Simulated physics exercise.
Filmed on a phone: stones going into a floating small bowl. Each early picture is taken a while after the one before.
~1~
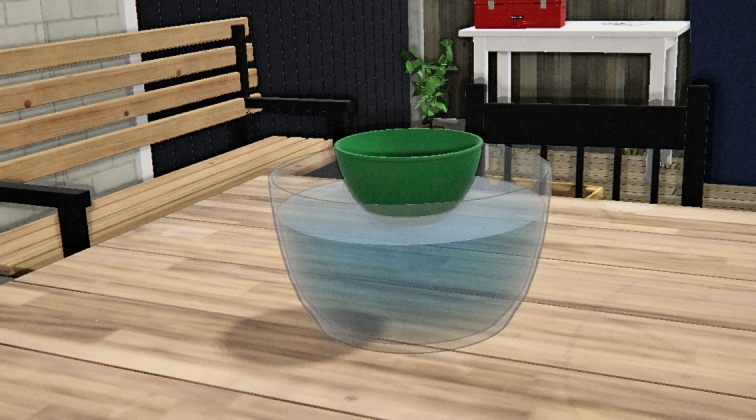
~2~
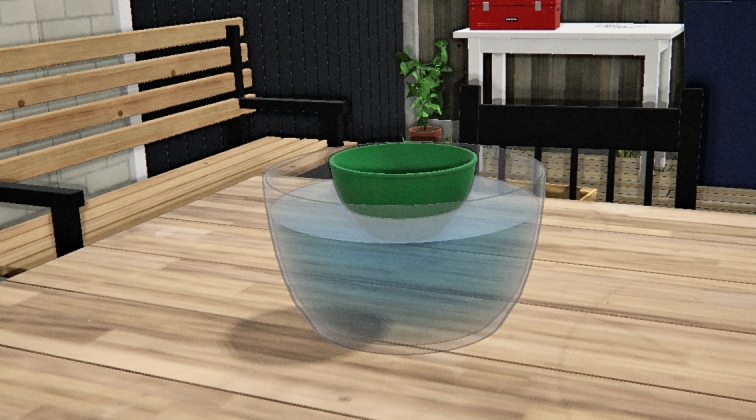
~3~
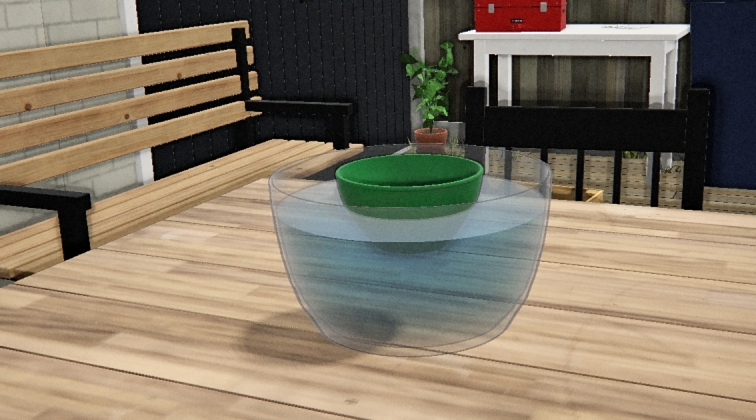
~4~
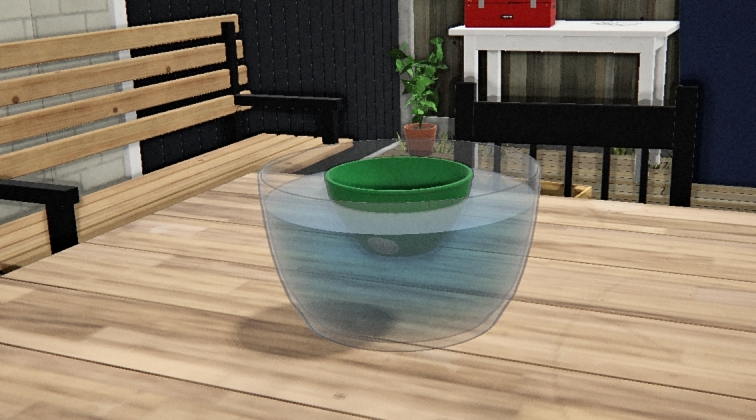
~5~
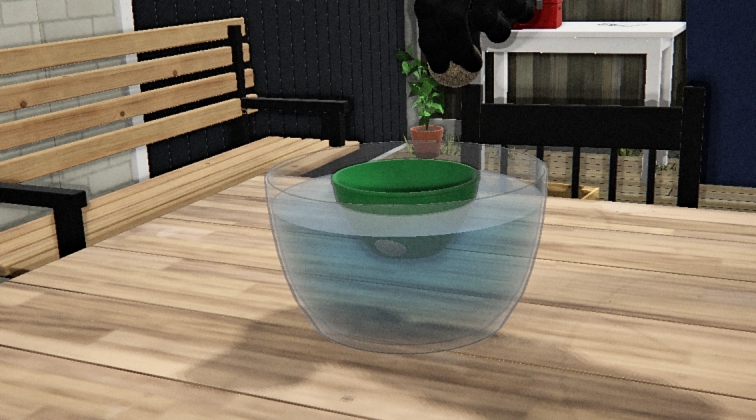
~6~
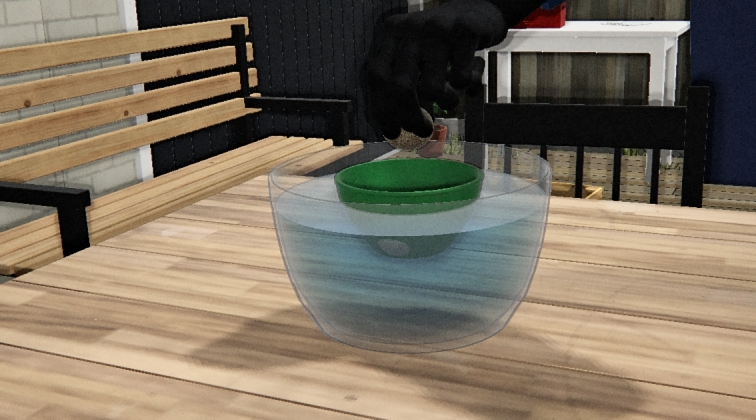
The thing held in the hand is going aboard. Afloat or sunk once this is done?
It does not sink.
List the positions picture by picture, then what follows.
Small bowl (408, 143) empty; most of its side above the surface, in the first picture.
Small bowl (403, 159) with one aboard; about two thirds of its side above the surface, in the second picture.
Small bowl (409, 171) with two aboard; about half of its side above the surface, in the third picture.
Small bowl (399, 174) with three aboard; about a third of its side above the surface, in the fourth picture.
Small bowl (405, 177) with three aboard; about a third of its side above the surface; the next stone in the hand at (455, 63), in the fifth picture.
Small bowl (409, 176) with three aboard; about a third of its side above the surface; the next stone in the hand at (408, 127), in the sixth picture.
Next, the stone is in and the small bowl dips.
After that, it steadies; about a fifth of its side above the surface.
Finally, the small bowl floats; about a fifth of its side above the surface.
